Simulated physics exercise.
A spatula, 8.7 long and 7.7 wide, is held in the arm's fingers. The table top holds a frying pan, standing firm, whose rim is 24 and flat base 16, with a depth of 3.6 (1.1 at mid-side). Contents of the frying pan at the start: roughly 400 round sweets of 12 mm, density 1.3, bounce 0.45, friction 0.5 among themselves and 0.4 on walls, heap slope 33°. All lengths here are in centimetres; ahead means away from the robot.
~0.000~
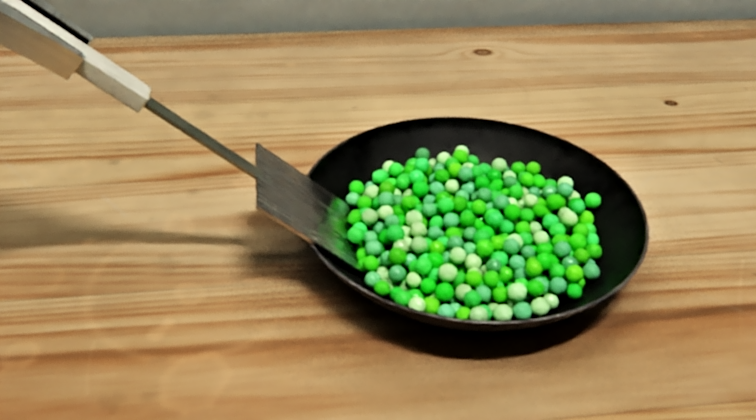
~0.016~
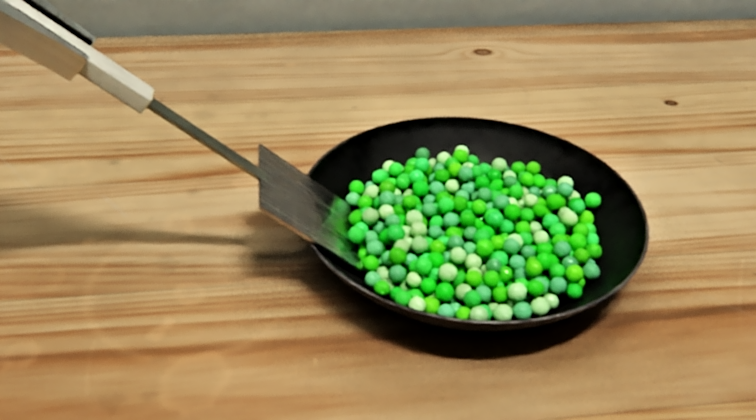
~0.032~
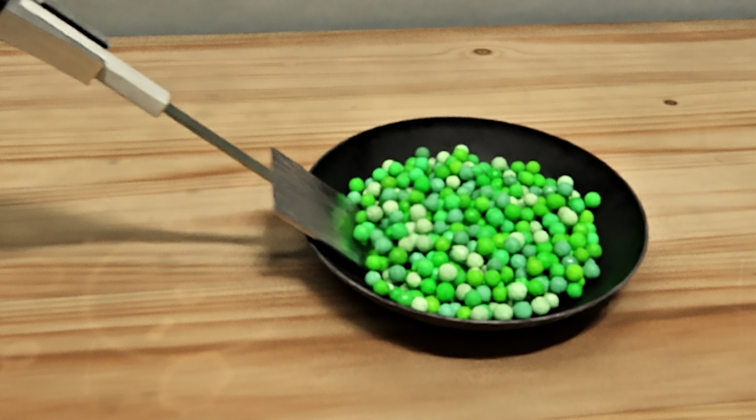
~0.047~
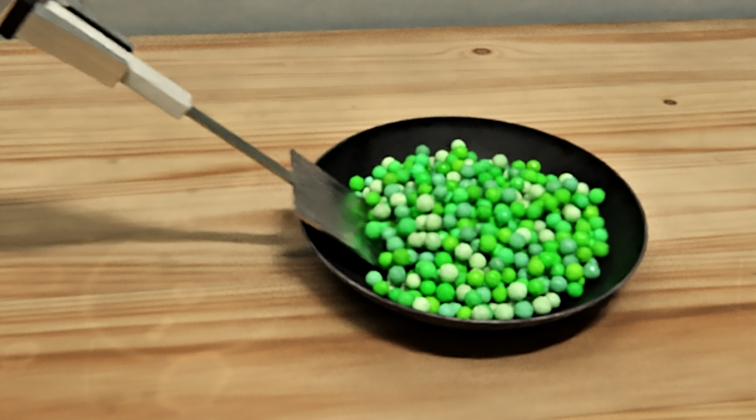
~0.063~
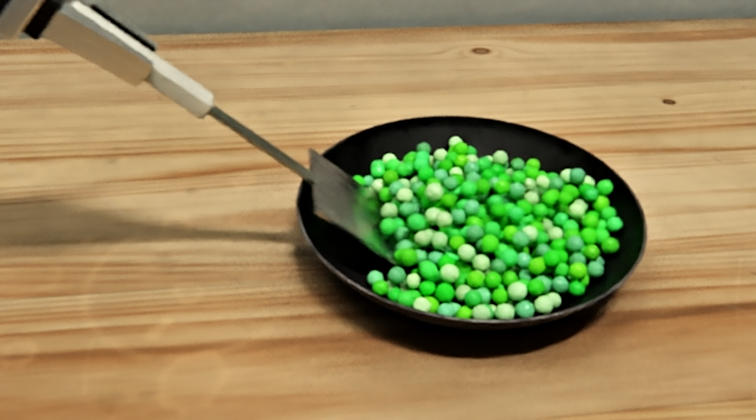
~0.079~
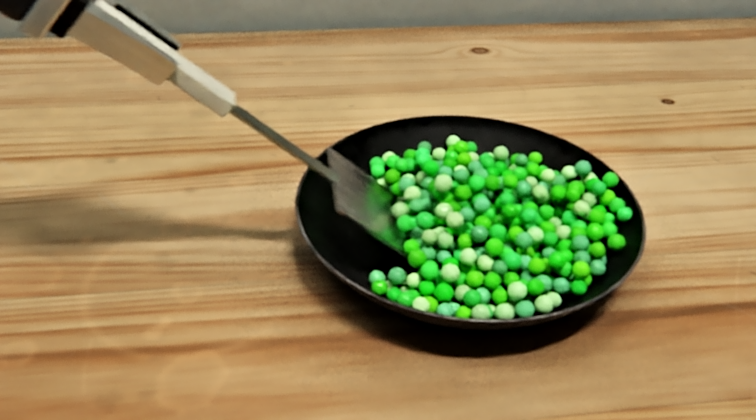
At first, a spatula held by a robot arm rests its blade at the left edge of a black pan full of round green sweets on a wooden table, barely moving. The blade then slides rightward into the pan, pushing the nearest sweets right and leaving bare dark surface behind it.
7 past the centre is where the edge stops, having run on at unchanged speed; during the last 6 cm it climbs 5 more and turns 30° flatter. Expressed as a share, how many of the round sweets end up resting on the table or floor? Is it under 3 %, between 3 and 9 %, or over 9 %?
It is over 9 %.
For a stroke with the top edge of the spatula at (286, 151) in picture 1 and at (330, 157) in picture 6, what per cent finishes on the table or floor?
It comes to something like 5 %, give or take.
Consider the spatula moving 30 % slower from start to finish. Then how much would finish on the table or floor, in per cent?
About 10 %.
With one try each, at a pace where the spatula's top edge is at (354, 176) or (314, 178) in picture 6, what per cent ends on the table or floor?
15 % and 10 %.
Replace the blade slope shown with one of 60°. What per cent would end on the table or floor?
Roughly 15 per cent.
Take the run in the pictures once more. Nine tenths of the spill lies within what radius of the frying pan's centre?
Some 50 cm.
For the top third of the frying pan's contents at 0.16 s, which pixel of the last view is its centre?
(533, 194).
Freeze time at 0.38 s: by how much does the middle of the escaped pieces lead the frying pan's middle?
That distance is around 20 cm.
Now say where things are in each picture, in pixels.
In the first frame, spatula top edge at (257, 174), sloping 42°; upper third of the load around (472, 217), from x 355 to 595, top at y 155; 395 in the frying pan.
In the second frame, spatula top edge at (259, 174), sloping 42°; upper third of the load around (471, 217), from x 355 to 595, top at y 155.
In the third frame, spatula top edge at (273, 178), sloping 42°; upper third of the load around (468, 217), from x 355 to 595, top at y 150.
In the fourth frame, spatula top edge at (293, 179), sloping 42°; upper third of the load around (470, 210), from x 355 to 600, top at y 145.
In the fifth frame, spatula top edge at (313, 178), sloping 42°; upper third of the load around (475, 202), from x 360 to 615, top at y 145.
In the sixth frame, spatula top edge at (332, 177), sloping 42°; upper third of the load around (482, 198), from x 360 to 625, top at y 145; 395 in the frying pan.
By 0.12 s, sloping 41°, highest piece 7 above the table; 395 in the frying pan.
By 0.16 s, sloping 29°, highest piece 6 above the table; 392 in the frying pan, 3 on the blade or in flight.
By 0.38 s, sloping 12°, highest piece 5 above the table; 341 in the frying pan, 54 on the table or floor.
By 1.42 s, sloping 12°, highest piece 5 above the table; 341 in the frying pan, 54 on the table or floor.
Final count, 341 in the frying pan, 54 on the table or floor. That is 14 % on the table or floor.
